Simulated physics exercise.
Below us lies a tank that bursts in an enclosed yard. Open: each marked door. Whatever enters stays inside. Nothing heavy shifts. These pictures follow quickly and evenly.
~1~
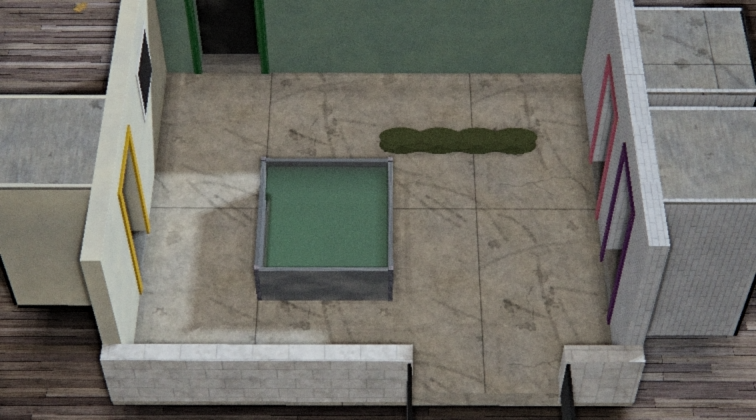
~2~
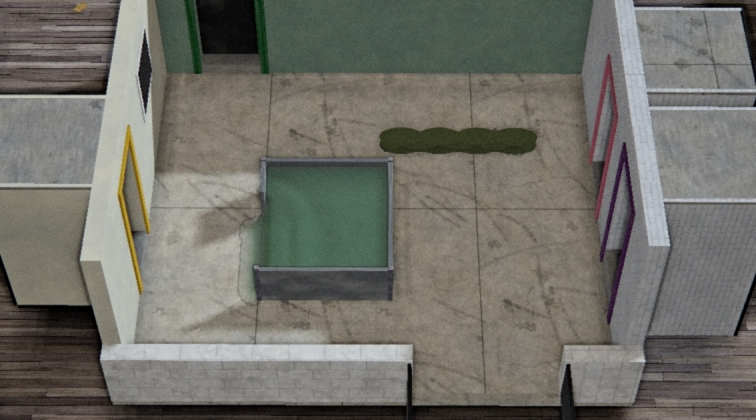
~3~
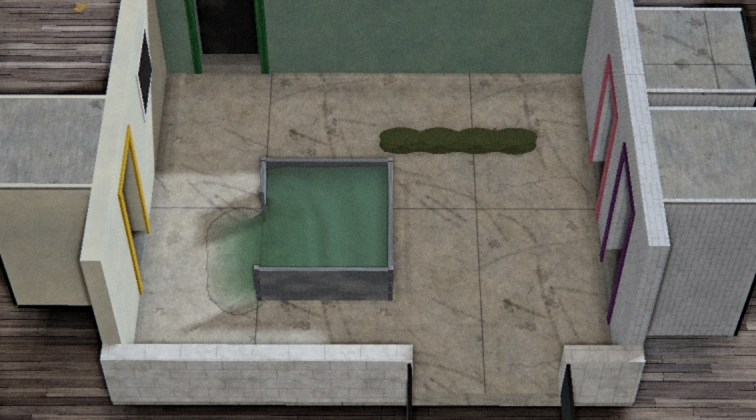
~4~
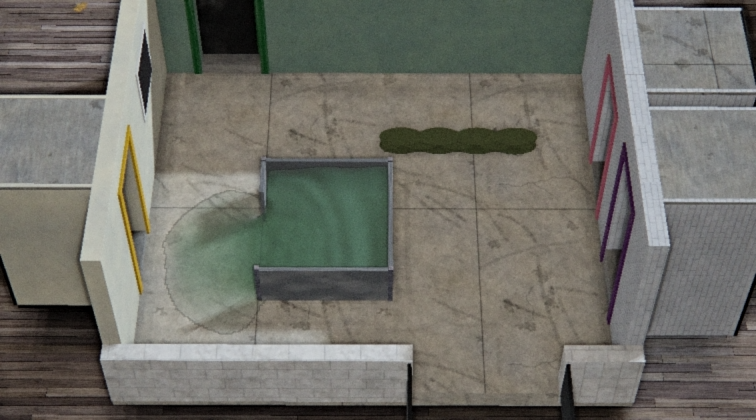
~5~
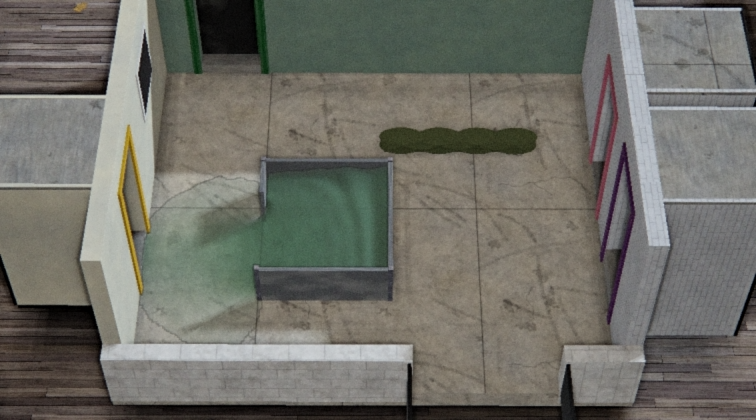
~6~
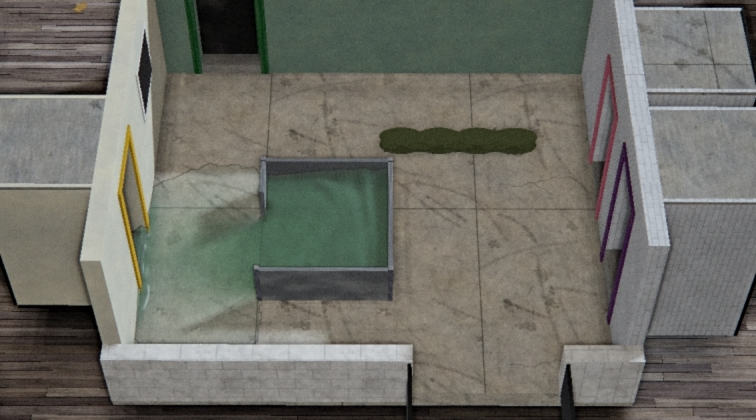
In a walled yard with coloured doorways and a dark green hedge, an open tank of green water stands whole and still. Its left side gives way and water pours through the gap onto the paved floor. The sheet fans out leftward, thinning as it spreads, and reaches the yellow-edged doorway.
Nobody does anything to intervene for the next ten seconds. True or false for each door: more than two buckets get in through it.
The pink door: False; the green door: False; the yellow door: True; the purple door: False.
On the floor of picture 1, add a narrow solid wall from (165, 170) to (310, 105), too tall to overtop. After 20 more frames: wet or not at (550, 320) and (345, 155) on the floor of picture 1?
Taking the points in order, the first is high and dry and the second is inundated.
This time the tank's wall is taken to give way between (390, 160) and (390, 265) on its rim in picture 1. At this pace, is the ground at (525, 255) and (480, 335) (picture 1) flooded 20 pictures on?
Taking the two points in order, the first is waterlogged and the second is waterlogged.
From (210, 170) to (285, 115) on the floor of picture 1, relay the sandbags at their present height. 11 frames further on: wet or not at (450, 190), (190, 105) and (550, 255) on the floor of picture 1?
The three points, in order, are untouched, soaked and untouched.
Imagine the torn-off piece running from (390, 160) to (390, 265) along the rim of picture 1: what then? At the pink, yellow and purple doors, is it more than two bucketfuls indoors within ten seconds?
Here's how it goes: The pink door crosses the threshold, then the yellow door misses the threshold, then the purple door misses the threshold.
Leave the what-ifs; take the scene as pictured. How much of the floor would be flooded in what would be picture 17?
Roughly 25 per cent.
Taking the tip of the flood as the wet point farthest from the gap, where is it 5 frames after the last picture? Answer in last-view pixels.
Roughly at (162, 123).
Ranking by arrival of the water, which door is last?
Answer - the door marked pink.
A moment on, water covers 15 % of the floor; the pink door not reached, the green door not reached, the yellow door far over two buckets in, the purple door not reached.
Next, water covers 25 % of the floor; the pink door not reached, the green door not reached, the yellow door far over two buckets in, the purple door not reached.
Then, water covers 45 % of the floor; the pink door not reached, the green door wet at the sill, nothing in, the yellow door far over two buckets in, the purple door not reached.
Later, water covers 70 % of the floor; the pink door wet at the sill, nothing in, the green door wet at the sill, nothing in, the yellow door far over two buckets in, the purple door wet at the sill, nothing in.
In the end, water covers 90 % of the floor; the pink door wet at the sill, nothing in, the green door wet at the sill, nothing in, the yellow door far over two buckets in, the purple door wet at the sill, nothing in.
